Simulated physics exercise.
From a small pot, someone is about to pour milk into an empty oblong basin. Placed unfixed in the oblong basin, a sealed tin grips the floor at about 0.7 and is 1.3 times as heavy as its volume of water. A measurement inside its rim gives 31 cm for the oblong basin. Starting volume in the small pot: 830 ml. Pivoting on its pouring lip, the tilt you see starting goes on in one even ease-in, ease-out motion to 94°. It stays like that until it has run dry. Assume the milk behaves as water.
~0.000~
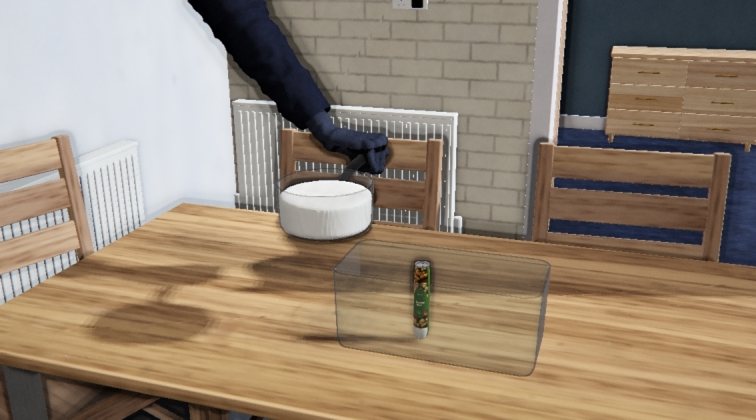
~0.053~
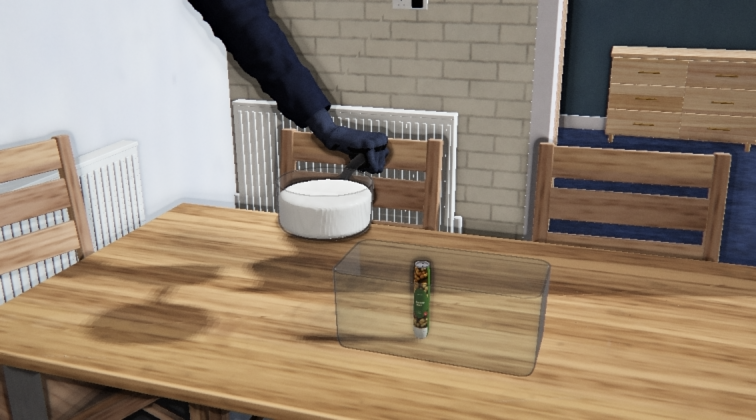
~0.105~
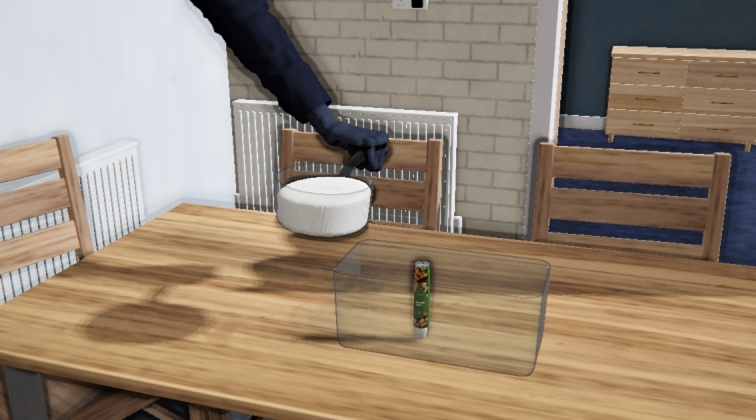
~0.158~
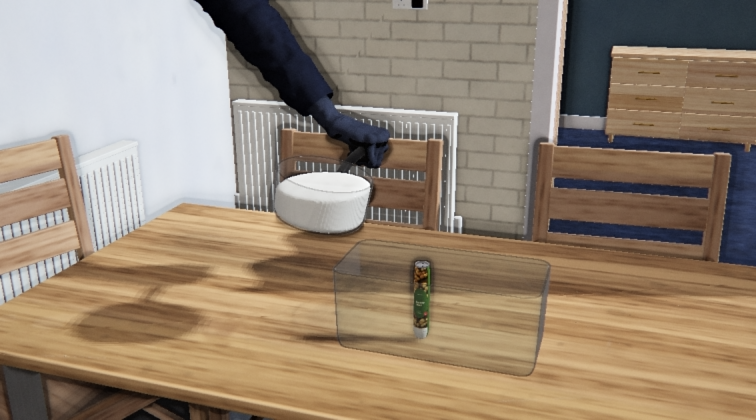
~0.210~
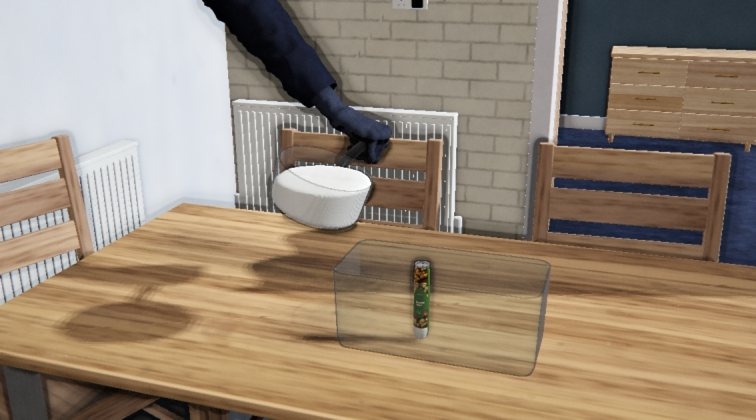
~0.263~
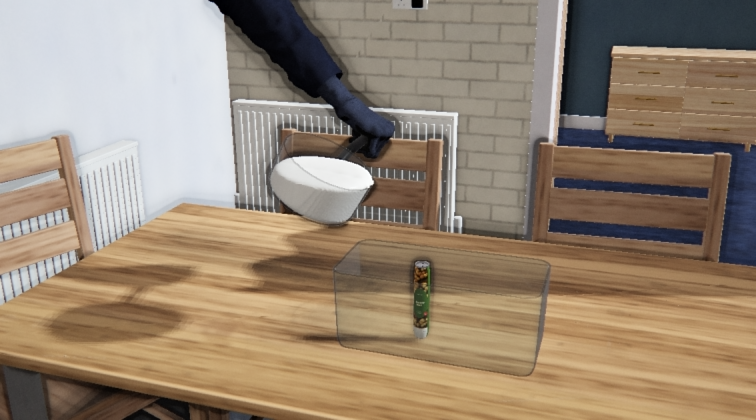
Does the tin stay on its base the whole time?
It stays on its base.
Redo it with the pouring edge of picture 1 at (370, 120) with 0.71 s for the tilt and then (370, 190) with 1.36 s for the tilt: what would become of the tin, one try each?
Run one: It tumbles. Run two: It tumbles.
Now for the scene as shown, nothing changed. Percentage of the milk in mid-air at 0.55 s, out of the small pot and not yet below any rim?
Around 46 in a hundred.
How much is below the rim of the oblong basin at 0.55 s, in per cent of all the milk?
Near 7 in a hundred.
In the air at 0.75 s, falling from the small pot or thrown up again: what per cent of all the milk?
Close to 18 in every hundred parts.
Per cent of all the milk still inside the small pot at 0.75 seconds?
About 10 % is still there.
Then, 0.55 s in, the tilt is 82° and 46 per cent is still to pour; the tin stands where it began.
Then, 0.75 s in, the tilt is 94° and 9 per cent is still to pour; the tin stands where it began.
Then, 0.97 s in, the tilt is 94° and 2 per cent is still to pour; the tin stands where it began.
Then, 1.21 s in, the tilt is 94° and 1 per cent is still to pour; the tin stands where it began.
Finally, the tin stands where it began.
